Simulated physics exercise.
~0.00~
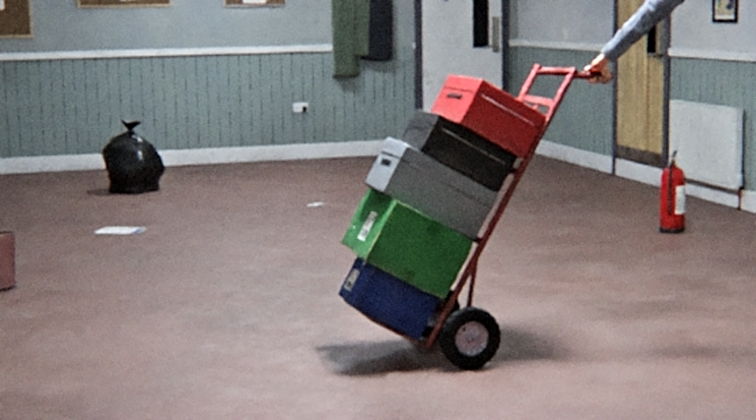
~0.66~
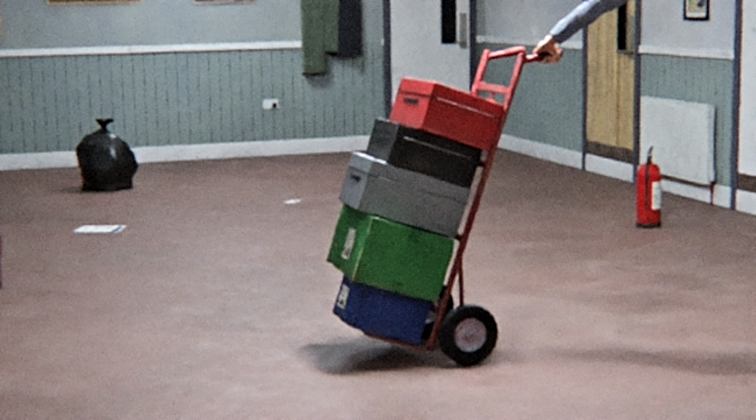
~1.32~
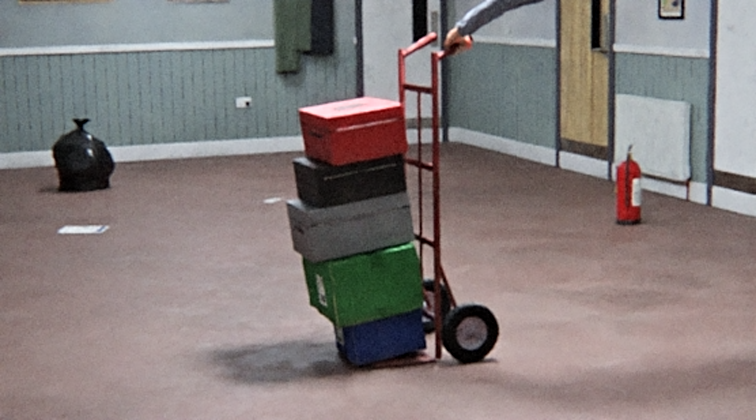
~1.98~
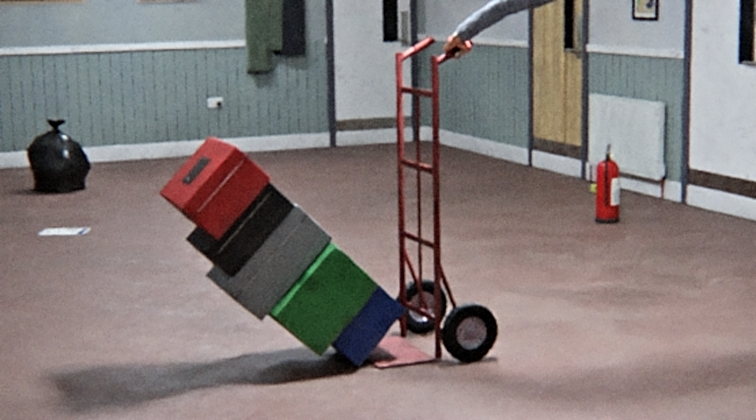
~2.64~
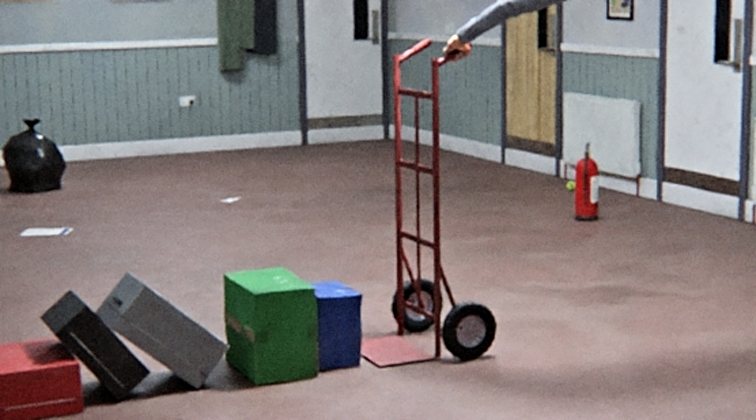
In a hall, an arm swings a loaded hand truck upright, and its five stacked coloured boxes topple left onto the floor.
